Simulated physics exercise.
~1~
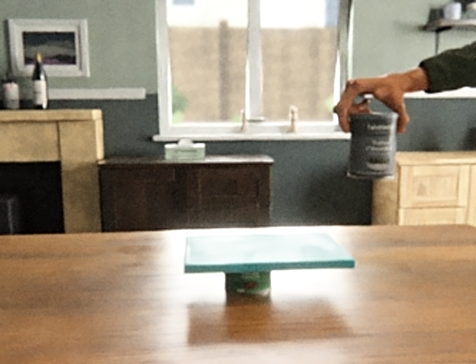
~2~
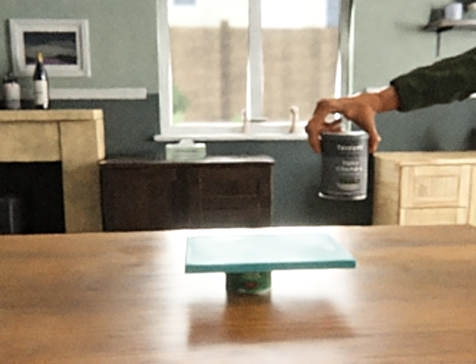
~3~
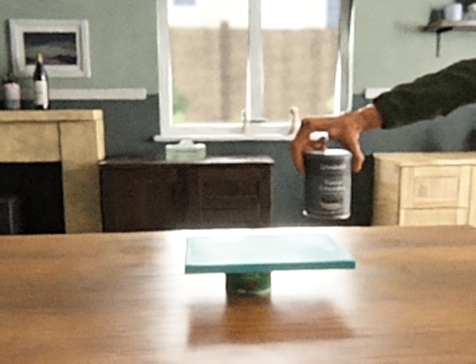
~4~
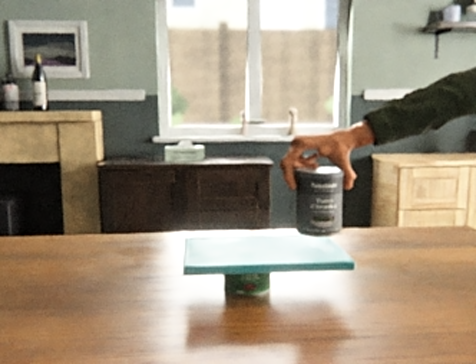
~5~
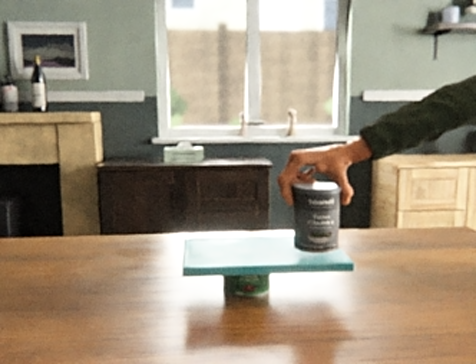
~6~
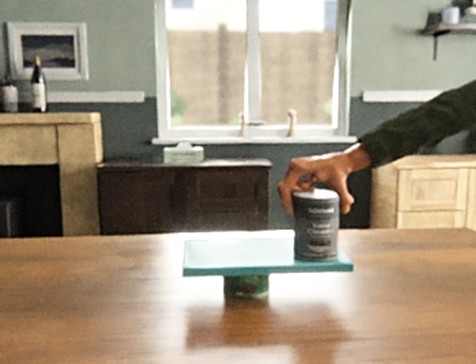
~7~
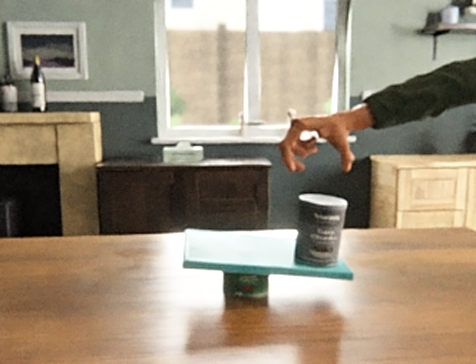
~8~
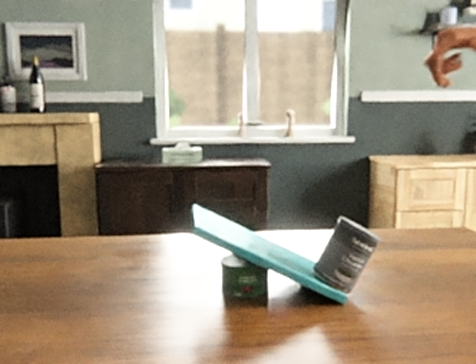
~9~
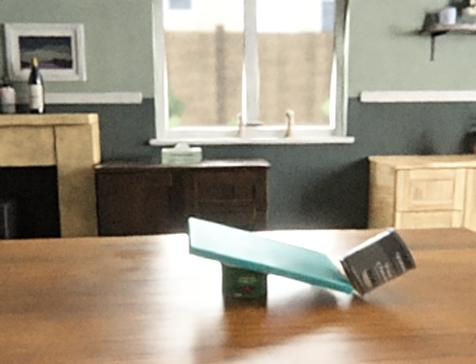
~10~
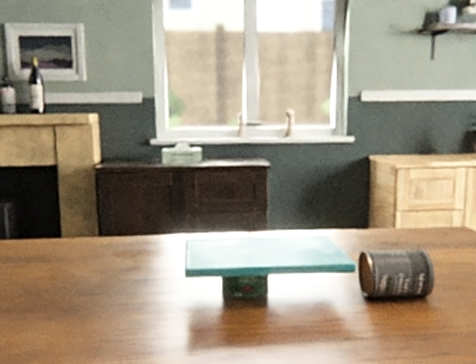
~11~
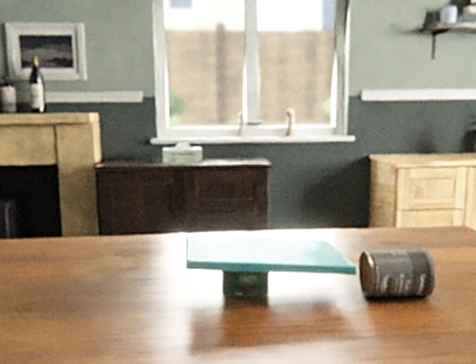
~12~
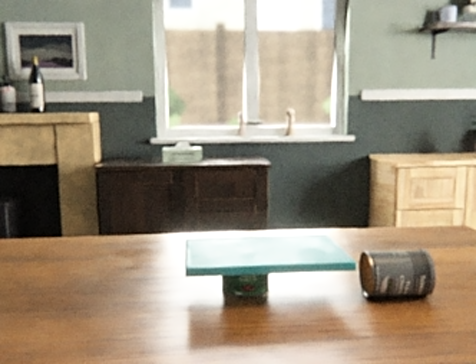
A hand lowered a grey tin onto the right end of a turquoise lid balanced on a small green tub, then let go. The lid tipped, the tin slid off onto its side on the table, and the lid settled level again.
